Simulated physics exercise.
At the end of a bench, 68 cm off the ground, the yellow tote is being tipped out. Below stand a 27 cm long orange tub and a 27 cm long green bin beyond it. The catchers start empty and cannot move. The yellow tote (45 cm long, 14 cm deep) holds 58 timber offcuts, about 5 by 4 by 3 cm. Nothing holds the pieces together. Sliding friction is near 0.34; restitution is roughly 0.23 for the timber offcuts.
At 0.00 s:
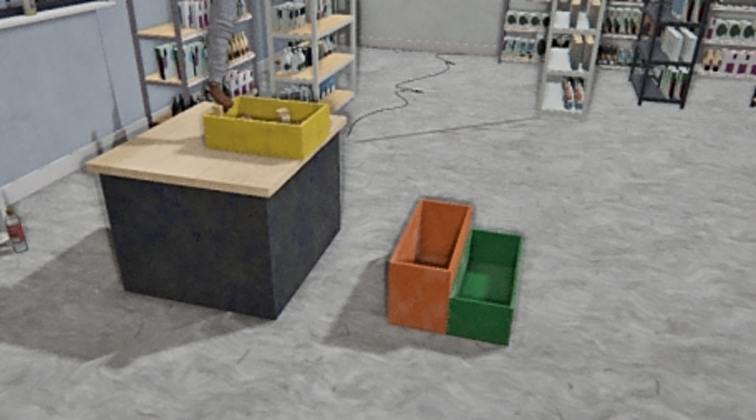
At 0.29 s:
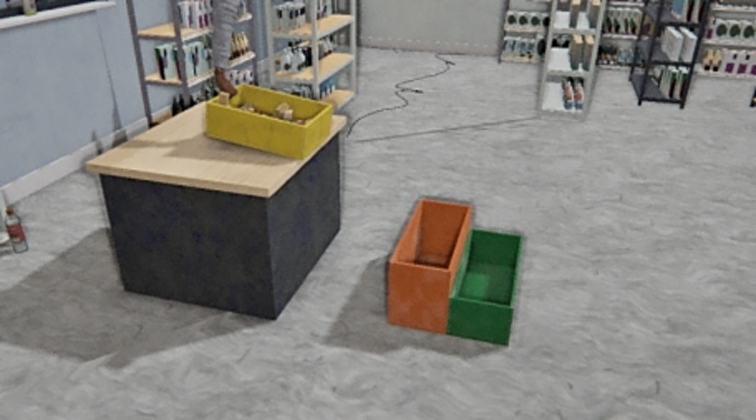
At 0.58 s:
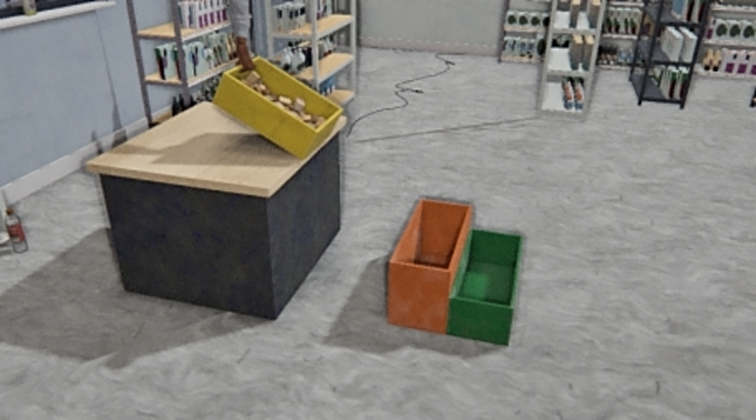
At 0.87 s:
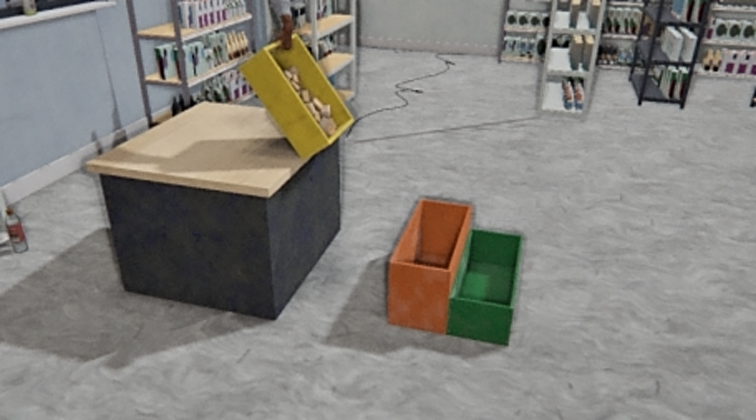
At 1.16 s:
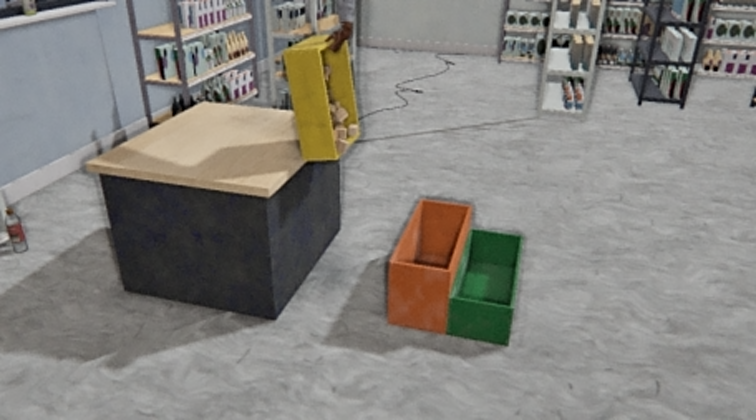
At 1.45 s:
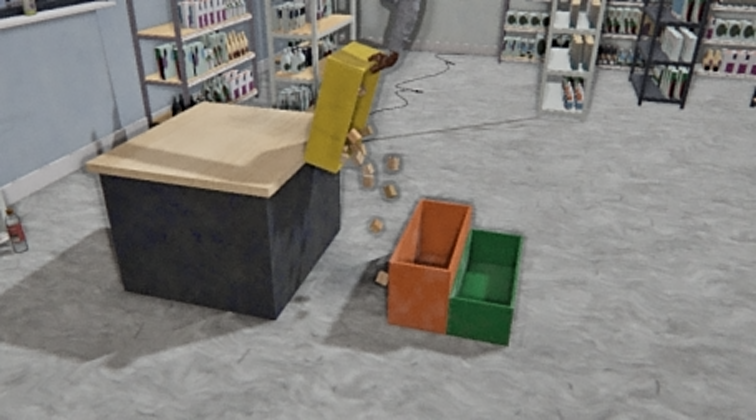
A yellow tote of wooden offcuts on a bench was tilted steadily by an arm toward the orange and green tubs on the floor, until it passed upright and several pieces tumbled out.
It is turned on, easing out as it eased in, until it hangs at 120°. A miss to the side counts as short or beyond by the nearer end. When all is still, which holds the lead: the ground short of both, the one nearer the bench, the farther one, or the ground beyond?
The ground short of the pair gets the most.
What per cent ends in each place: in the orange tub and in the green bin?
Roughly 10 and 0 per cent.
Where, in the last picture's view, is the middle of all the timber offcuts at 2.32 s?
Near (385, 277).
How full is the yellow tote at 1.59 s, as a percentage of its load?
Some 70 per cent.
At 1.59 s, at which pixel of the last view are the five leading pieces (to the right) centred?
Around (390, 256).
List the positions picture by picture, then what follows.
In the first picture (each is followed by its nearest rim corner in this view), yellow tote, (299, 126); orange tub, (448, 271); 0° from level; none out.
The second picture shows yellow tote, (304, 126); 8° from level.
The third picture shows yellow tote, (316, 130); 28° from level.
The fourth picture shows yellow tote, (329, 141); 54° from level.
The fifth picture shows yellow tote, (337, 157); 82° from level.
The sixth picture shows yellow tote, (337, 170); orange tub, (448, 271); 105° from level; 9 out, the lowest offcut at (383, 278).
After 1.59 s, tilt 113°; 40 still in the yellow tote, 3 on the ground short of the orange tub and 15 in the air.
After 1.76 s, tilt 119°; 15 still in the yellow tote, 11 on the ground short of the orange tub and 32 in the air.
After 2.01 s, tilt 120°; 6 in the orange tub, 32 on the ground short of the orange tub and 20 in the air.
Final count (at 2.32 s), 6 in the orange tub and 52 on the ground short of the orange tub.
